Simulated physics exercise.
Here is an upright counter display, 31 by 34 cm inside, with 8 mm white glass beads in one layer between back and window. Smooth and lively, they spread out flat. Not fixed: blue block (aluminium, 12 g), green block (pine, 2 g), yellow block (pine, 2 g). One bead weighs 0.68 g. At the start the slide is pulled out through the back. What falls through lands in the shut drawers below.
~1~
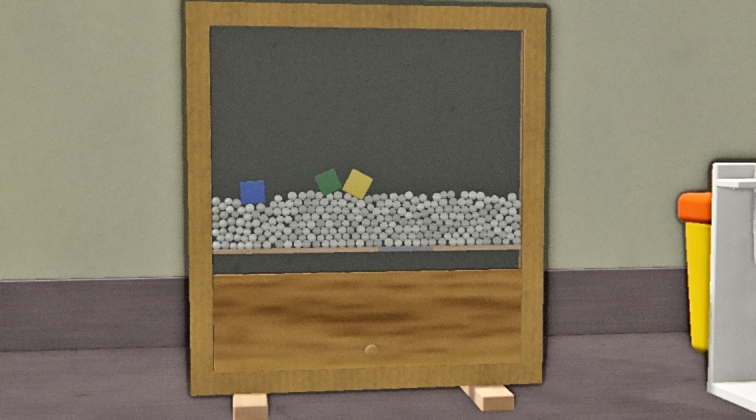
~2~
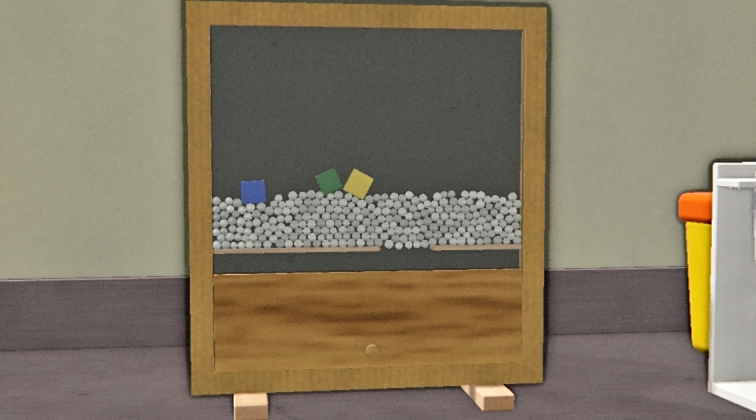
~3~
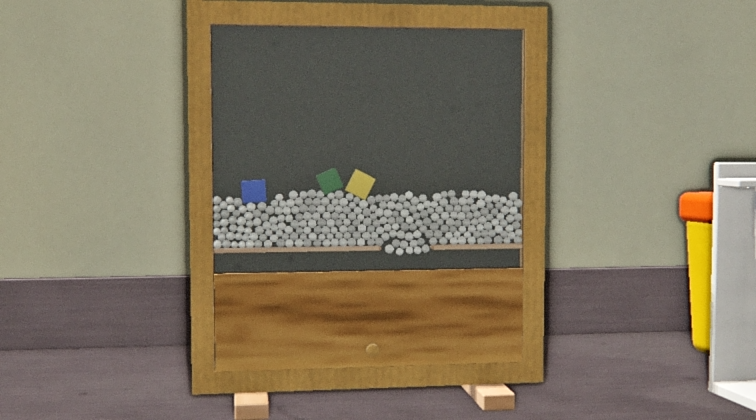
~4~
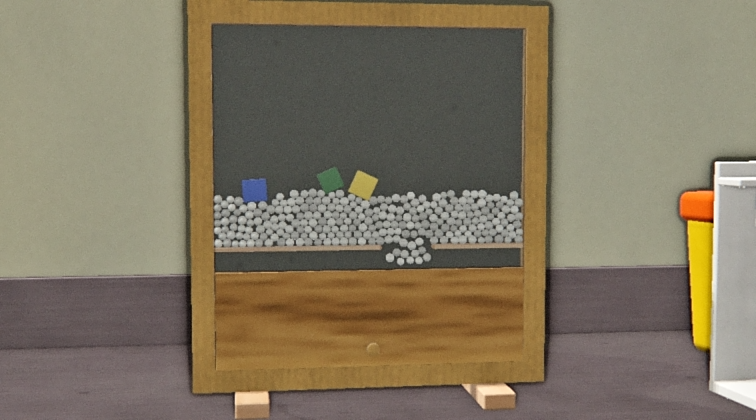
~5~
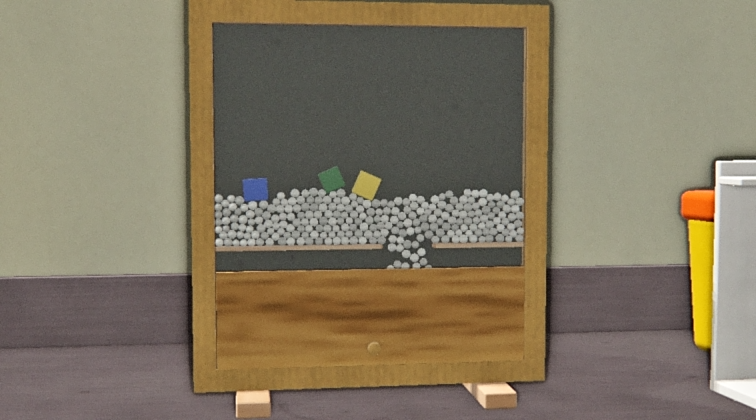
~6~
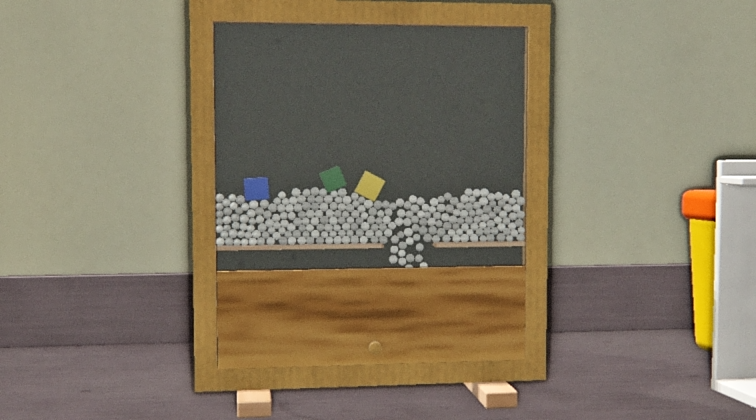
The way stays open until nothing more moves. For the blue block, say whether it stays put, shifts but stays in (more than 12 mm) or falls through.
Blue block: Shifts but stays in.
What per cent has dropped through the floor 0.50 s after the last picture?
About 45 per cent.
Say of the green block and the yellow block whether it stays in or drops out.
Green block drops out, yellow block out.
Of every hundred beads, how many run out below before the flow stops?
Some 70 per cent.
Then, 0.15 s after the last picture, 25 % are out; blue block moved 0.0 cm tilted 3°; green block moved 0.6 cm tilted 84°; yellow block moved 5.1 cm tilted 57°.
Then, 0.50 s after the last picture, 45 % are out; blue block moved 0.0 cm tilted 3°; green block moved 12.0 cm tilted 27°; yellow block below the floor.
Then, 1.20 s after the last picture, 60 % are out; blue block moved 3.2 cm tilted 43°; green block below the floor; yellow block below the floor.
At rest 3.7 s after the last picture, 70 % are out; blue block moved 4.9 cm tilted 88°; green block below the floor; yellow block below the floor.
